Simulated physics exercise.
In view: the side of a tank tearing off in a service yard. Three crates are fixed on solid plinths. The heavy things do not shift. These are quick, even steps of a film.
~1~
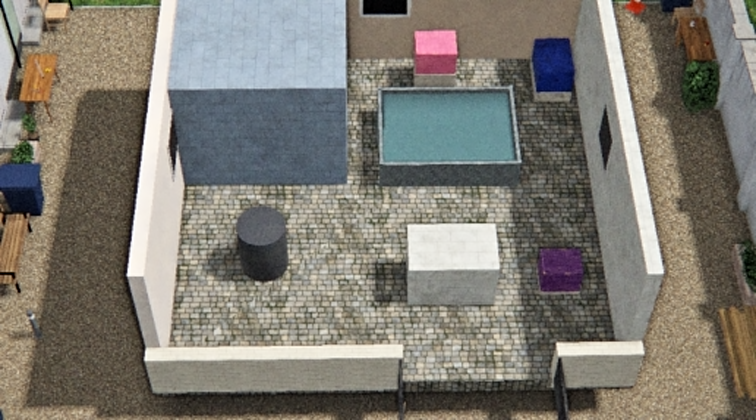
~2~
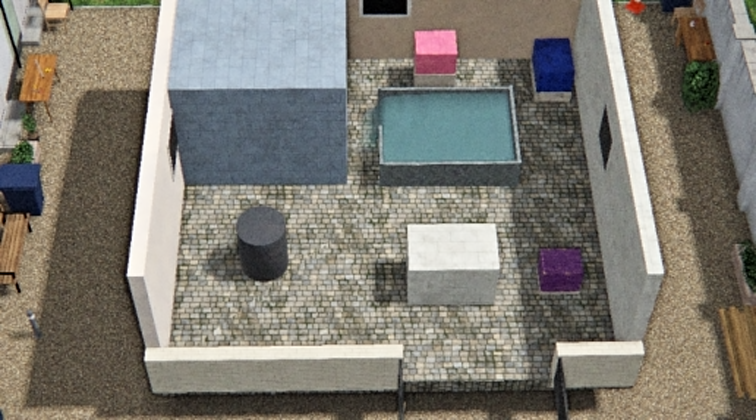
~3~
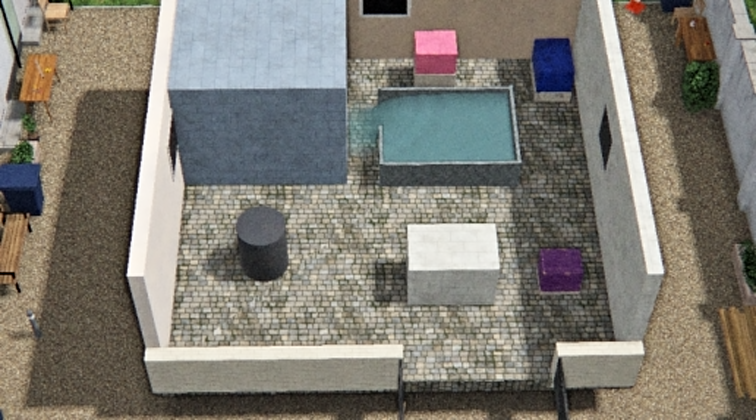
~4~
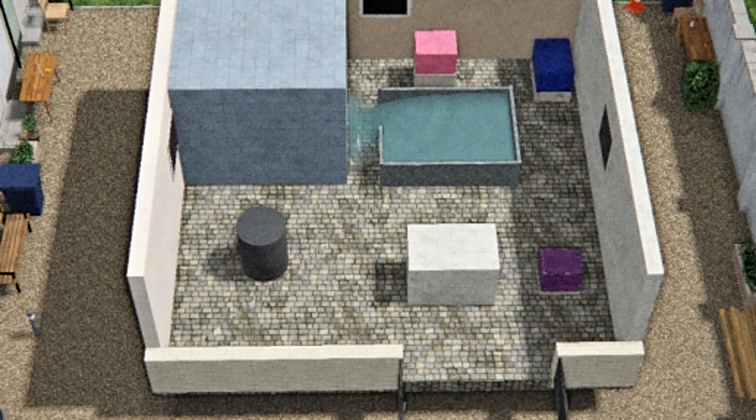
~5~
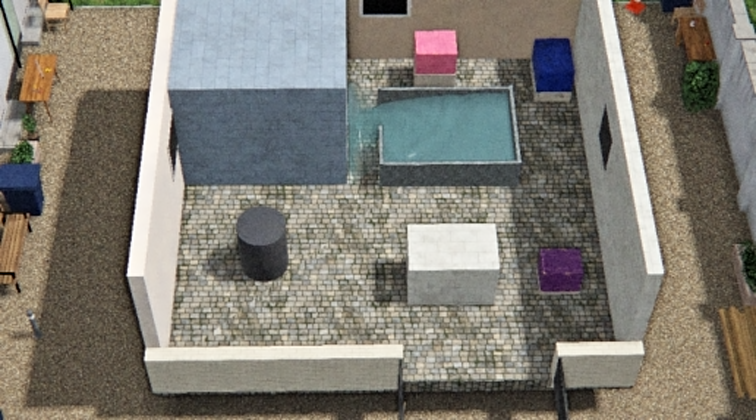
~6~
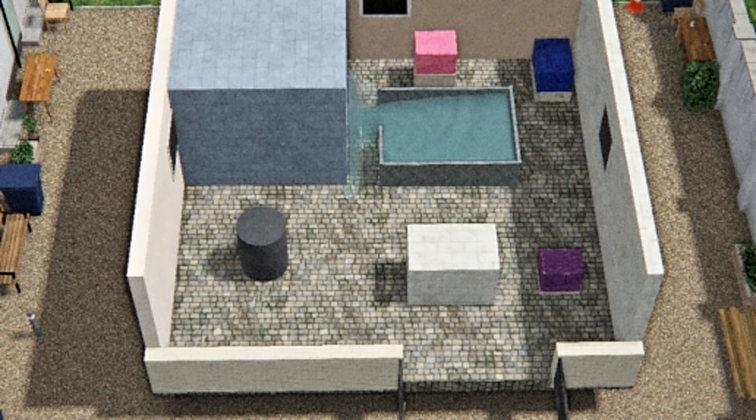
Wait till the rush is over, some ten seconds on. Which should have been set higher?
One by one: The purple crate gets wet; the blue crate stays dry; the pink crate stays dry.
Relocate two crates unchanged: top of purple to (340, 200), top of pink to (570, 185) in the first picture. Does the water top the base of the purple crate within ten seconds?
The purple one is wetted.
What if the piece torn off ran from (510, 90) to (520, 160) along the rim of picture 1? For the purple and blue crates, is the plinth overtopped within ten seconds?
The purple one is soaked, the blue one is wetted.
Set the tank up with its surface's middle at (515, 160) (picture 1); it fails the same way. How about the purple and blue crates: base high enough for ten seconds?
In short: Purple crate remains dry; blue crate is safe.
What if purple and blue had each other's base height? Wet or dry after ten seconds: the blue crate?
The blue crate ends up wet.
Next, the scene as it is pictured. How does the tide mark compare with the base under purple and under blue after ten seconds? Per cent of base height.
Near 170 and 70 in a hundred.
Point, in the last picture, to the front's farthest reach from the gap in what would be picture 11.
I would point to (351, 254).
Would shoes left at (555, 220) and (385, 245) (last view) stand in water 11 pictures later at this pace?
In turn: Not flooded, awash.
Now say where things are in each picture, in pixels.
In the first picture, the tank at (448, 127) is whole and still.
In the second picture, the front is at (369, 149), out from the gap at (381, 123).
In the third picture, the front is at (350, 152), out from the gap at (381, 124).
In the fourth picture, the front is at (350, 166), out from the gap at (381, 125).
In the fifth picture, the front is at (351, 181), out from the gap at (381, 124).
In the sixth picture, water pours out at (381, 124) and has run to (350, 71).
A moment on, water covers 10 % of the floor; the purple crate not reached, the blue crate not reached, the pink crate water round its plinth.
Next, water covers 25 % of the floor; the purple crate not reached, the blue crate water round its plinth, the pink crate water round its plinth.
Then, water covers 45 % of the floor; the purple crate water round its plinth, the blue crate water round its plinth, the pink crate water round its plinth.
Later, water covers 65 % of the floor; the purple crate water round its plinth, the blue crate water round its plinth, the pink crate water round its plinth.
In the end, water covers 90 % of the floor; the purple crate was topped, the blue crate stayed above the water, the pink crate stayed above the water.
